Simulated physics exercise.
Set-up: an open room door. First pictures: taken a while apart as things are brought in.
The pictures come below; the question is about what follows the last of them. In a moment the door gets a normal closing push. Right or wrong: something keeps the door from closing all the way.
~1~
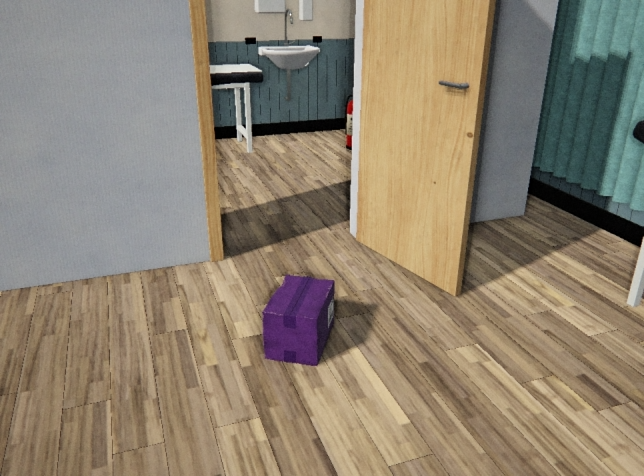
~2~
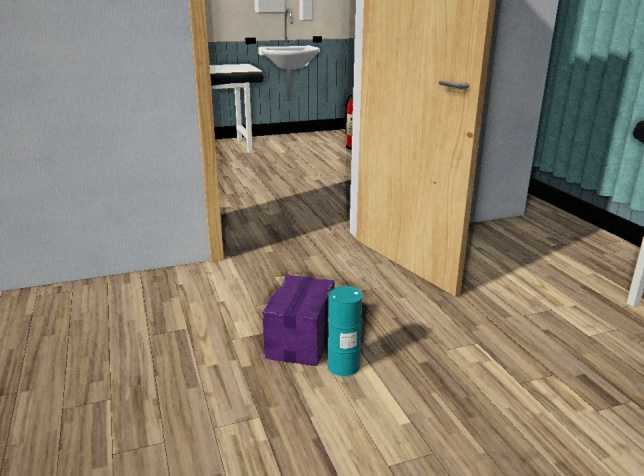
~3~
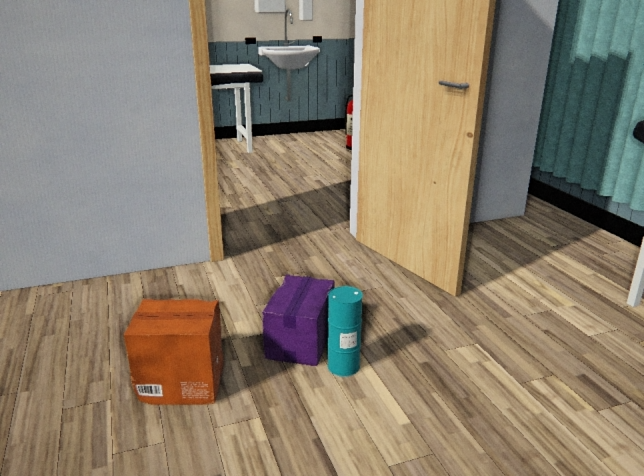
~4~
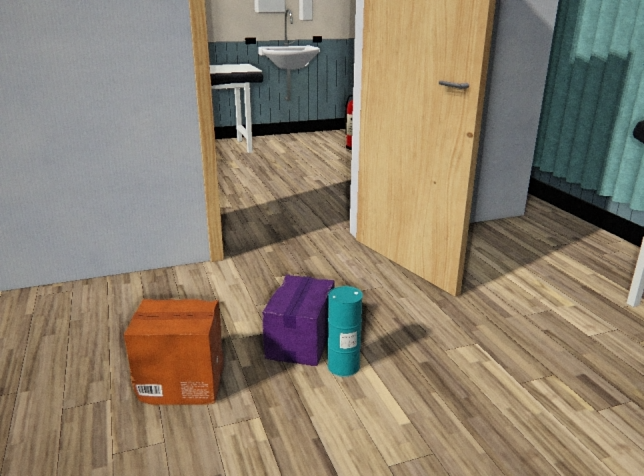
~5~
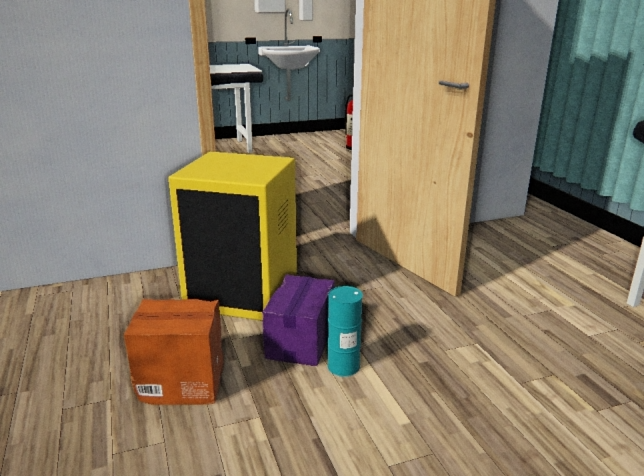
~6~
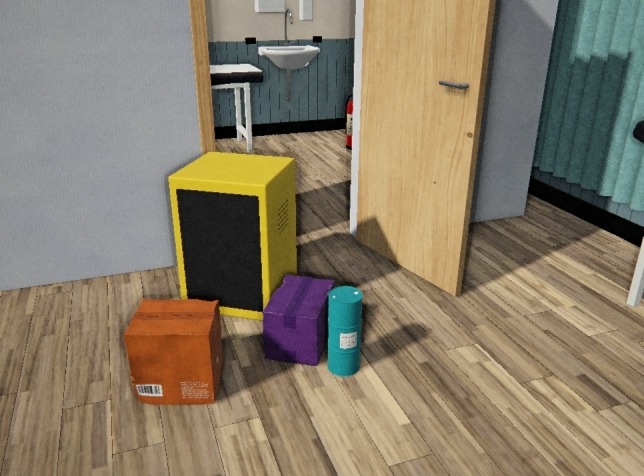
Right.
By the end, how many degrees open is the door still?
It stays open at around 40°.
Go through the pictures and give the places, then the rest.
The first picture shows door wide open and still; purple parcel (301, 318).
The second picture shows door wide open and still; turquoise canister (345, 332); purple parcel (301, 318).
The third picture shows door wide open and still; orange box (178, 351); turquoise canister (345, 332).
The fourth picture shows door wide open and still; purple parcel (301, 318); orange box (178, 351).
The fifth picture shows door wide open and still; turquoise canister (345, 332); purple parcel (301, 318).
The sixth picture shows door wide open and still; yellow appliance (239, 234); orange box (178, 351).
Then, 0.50 s later than the last frame, door 91° open.
Then, 0.80 s later than the last frame, door 73° open.
Then, 1.00 s later than the last frame, door 59° open.
Then, 1.20 s later than the last frame, door 45° open.
When it is over, door 41° open; all 4 as before. End places, in pixels of the last picture, yellow appliance near (237, 233).
